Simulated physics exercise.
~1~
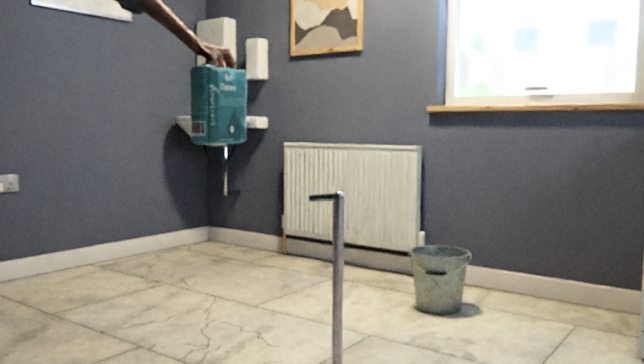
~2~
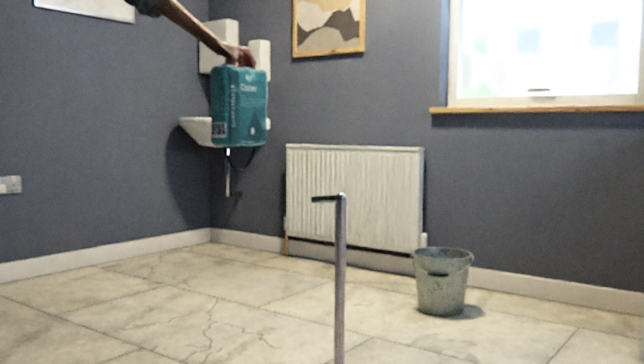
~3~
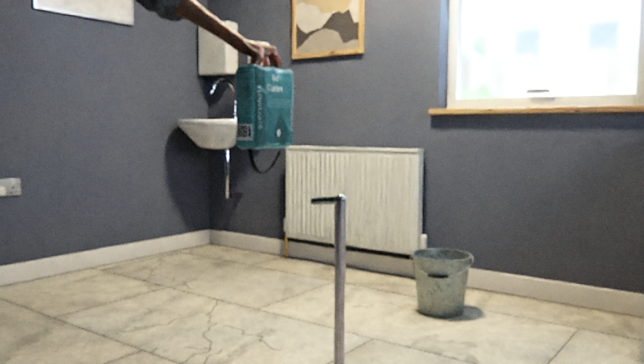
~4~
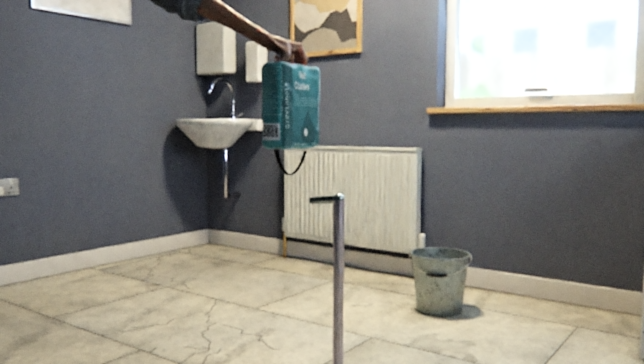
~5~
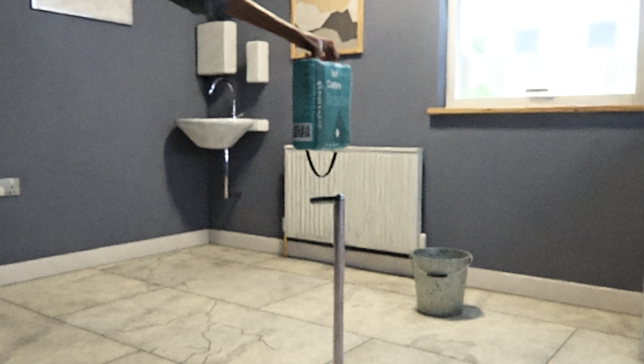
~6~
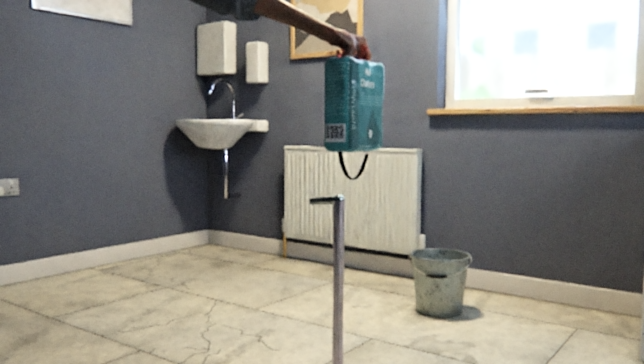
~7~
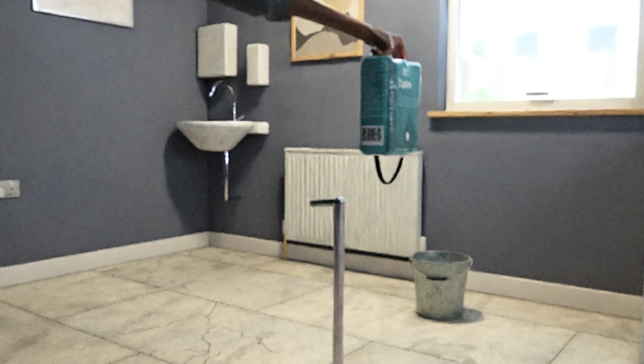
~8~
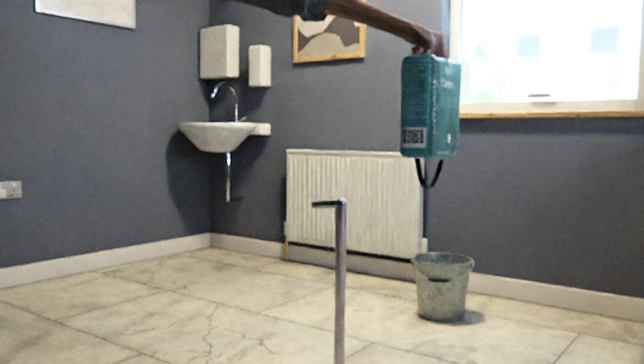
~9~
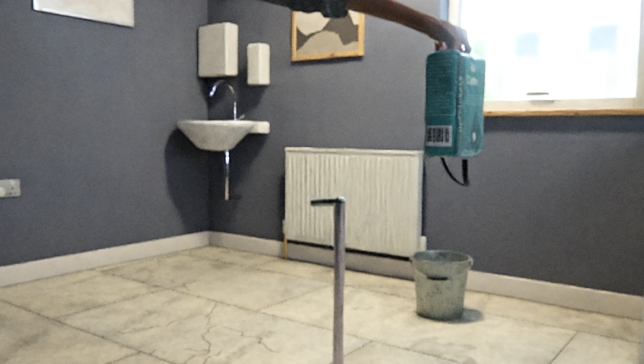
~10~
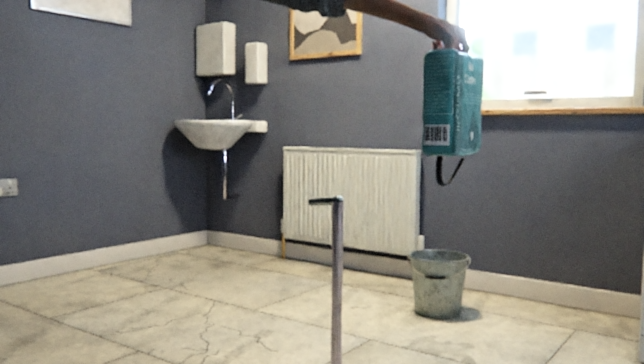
In a grey-walled room, a hand carries a turquoise bag rightward over a post without snagging.
